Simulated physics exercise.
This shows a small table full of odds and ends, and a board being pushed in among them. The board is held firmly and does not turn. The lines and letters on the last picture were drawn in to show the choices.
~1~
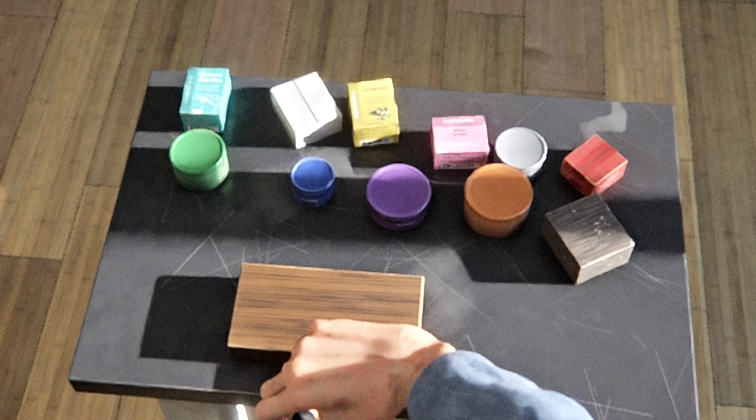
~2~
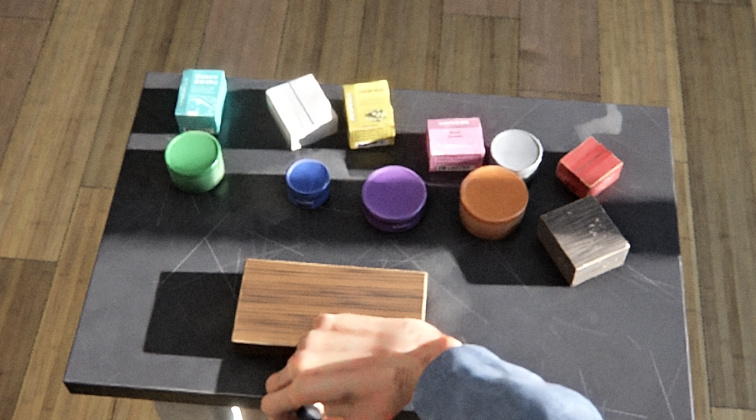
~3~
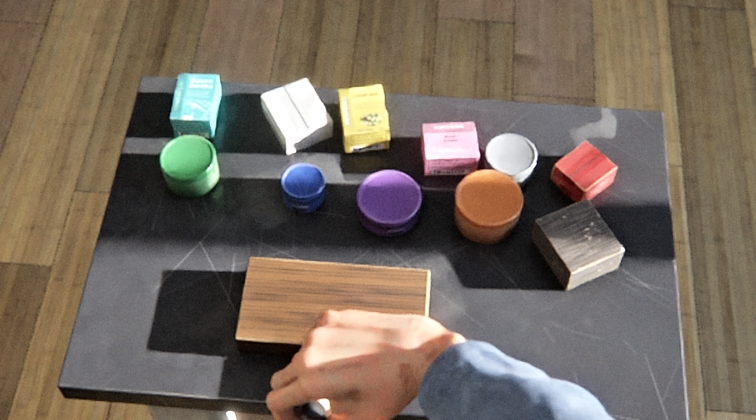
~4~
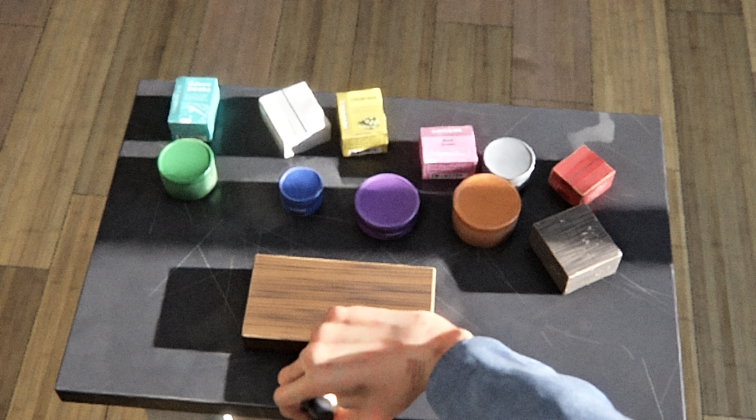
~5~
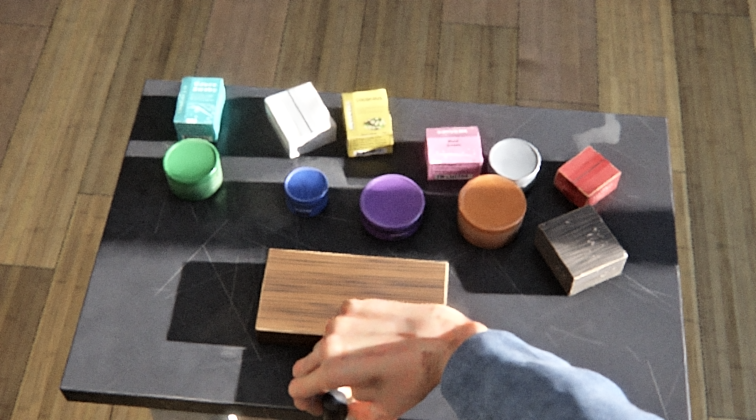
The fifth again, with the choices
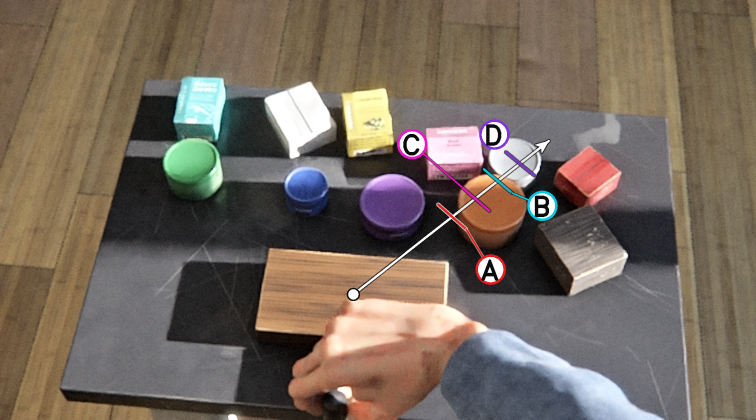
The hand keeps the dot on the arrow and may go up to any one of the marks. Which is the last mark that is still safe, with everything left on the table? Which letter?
C.
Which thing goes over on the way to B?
It is the grey tub.
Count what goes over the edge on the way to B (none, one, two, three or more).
In all, one.
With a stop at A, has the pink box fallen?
By then, no.
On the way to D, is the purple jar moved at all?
By then, yes.
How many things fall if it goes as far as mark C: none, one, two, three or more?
The count is none.
On the marked copy, A at (452, 217); B at (498, 181); C at (475, 199); D at (520, 164); the arrow from (353, 294) to (549, 141); the white dot at (353, 294).
With C. Early on, board (400, 266); orange jar (494, 205); purple jar (395, 201).
Further on, board (444, 231); grey tub (521, 129); pink box (455, 142).
At the end, board (474, 207); grey tub (523, 105); pink box (470, 120); nothing has fallen.
As for the rest, A is safe but short; B drops the grey tub; D drops the grey tub and pink box.
